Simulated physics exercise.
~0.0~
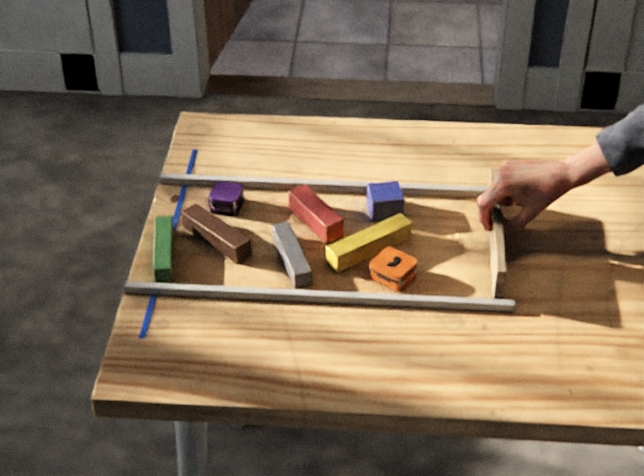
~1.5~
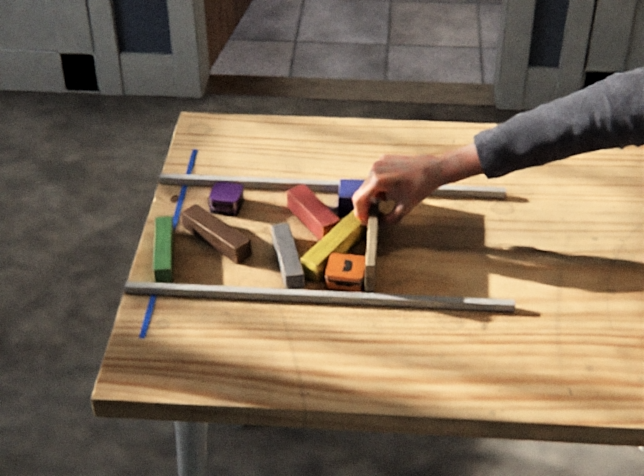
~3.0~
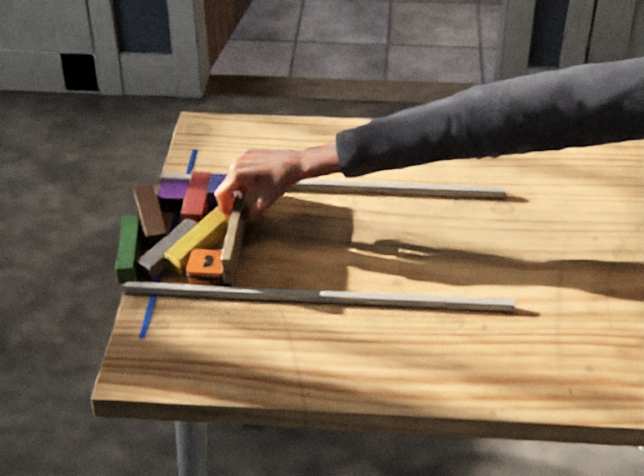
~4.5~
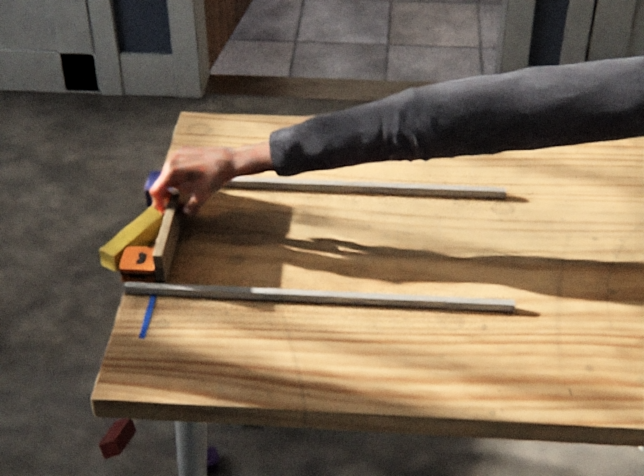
A hand pushes an upright board leftward across a pale wooden table, seen from above and in front, with grey flooring behind. Between two grey rails lie eight pieces, with a green bar nearest the left edge, purple, brown, grey, red, blue and yellow ones beyond it, and an orange block near the board. The board first gathers the yellow, orange and blue pieces, then crowds everything together at the blue tape line. As it reaches the left end, five pieces go over the edge, the red and purple ones visible below, while yellow, orange and blue remain by the board.
